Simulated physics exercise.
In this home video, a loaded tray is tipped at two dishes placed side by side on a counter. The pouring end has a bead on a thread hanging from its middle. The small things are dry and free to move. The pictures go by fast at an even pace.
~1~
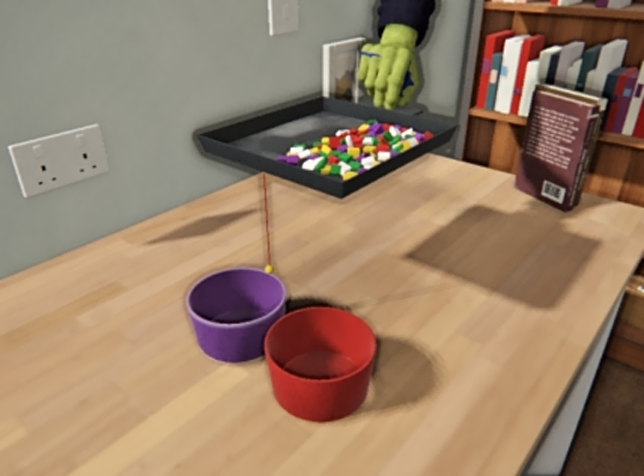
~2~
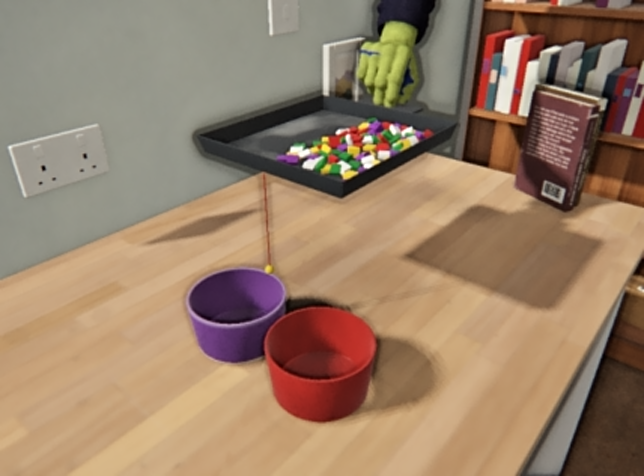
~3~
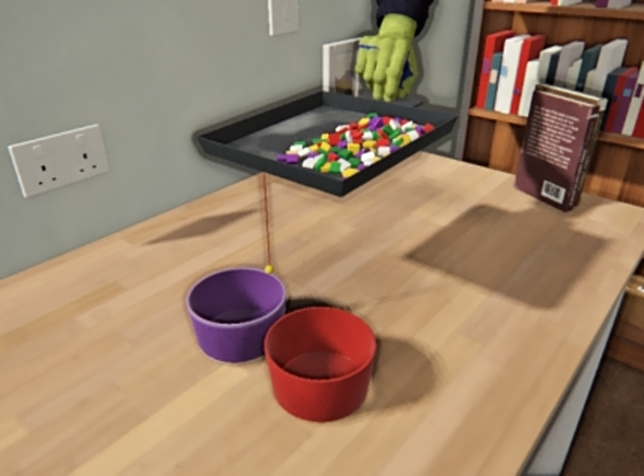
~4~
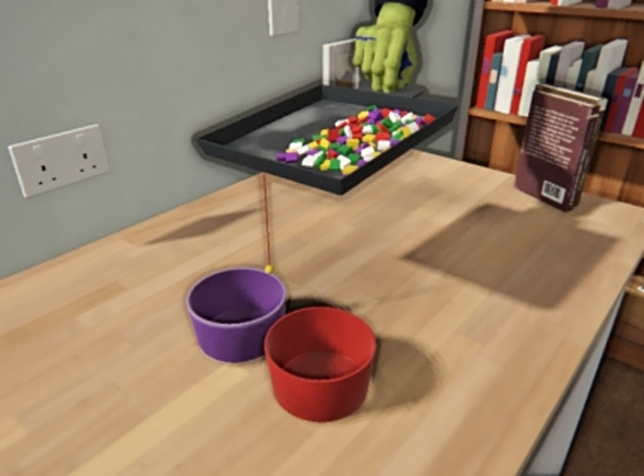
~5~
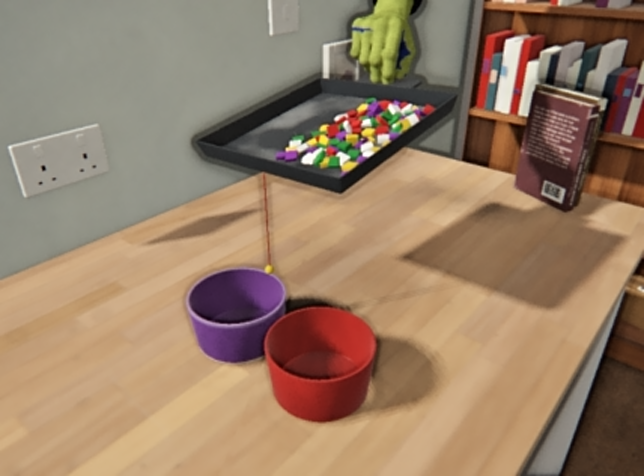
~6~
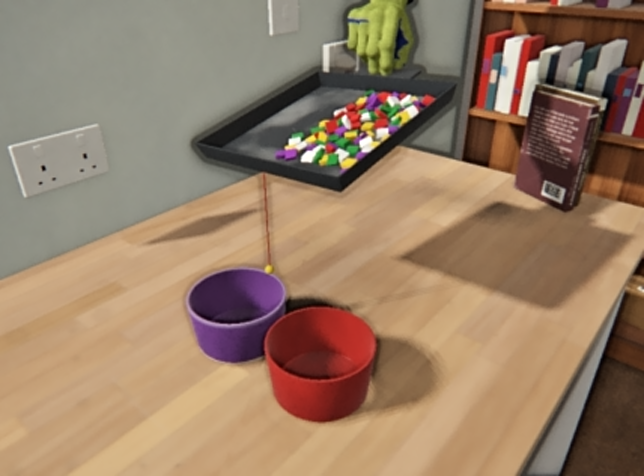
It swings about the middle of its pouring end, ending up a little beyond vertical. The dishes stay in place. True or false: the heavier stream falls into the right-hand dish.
False.
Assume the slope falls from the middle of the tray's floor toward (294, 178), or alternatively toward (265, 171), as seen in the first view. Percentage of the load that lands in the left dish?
Respectively 10 % and 50 %.
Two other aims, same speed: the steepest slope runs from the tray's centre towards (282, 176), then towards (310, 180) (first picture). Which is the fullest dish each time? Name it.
For the first heading it's the dish at right, and for the second it's the dish at right.
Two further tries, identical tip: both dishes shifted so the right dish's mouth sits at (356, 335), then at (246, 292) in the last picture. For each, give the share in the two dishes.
20 per cent, then 80 per cent.
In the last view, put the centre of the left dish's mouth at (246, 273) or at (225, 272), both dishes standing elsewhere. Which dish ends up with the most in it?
Try 1 - the dish at left; try 2 - the dish at left.
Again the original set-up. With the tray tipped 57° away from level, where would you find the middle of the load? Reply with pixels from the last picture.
Near (259, 144).
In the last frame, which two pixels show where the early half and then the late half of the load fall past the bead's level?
It goes through near (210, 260) first, then near (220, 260).
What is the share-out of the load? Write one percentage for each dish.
Left dish 40, right dish 0 %.
Soon, tray tipped steeply; nearly all on the tray; a stray few in the air.
A while on, tray tipped right over; about two thirds on the tray; a small part in the left dish; a small part outside both; a small part in the air.
Towards the end, tray tipped past a quarter turn; about a third in the left dish; about two thirds outside both.
Finally, tray tipped past a quarter turn; none in the right dish; about a third in the left dish; about two thirds outside both.
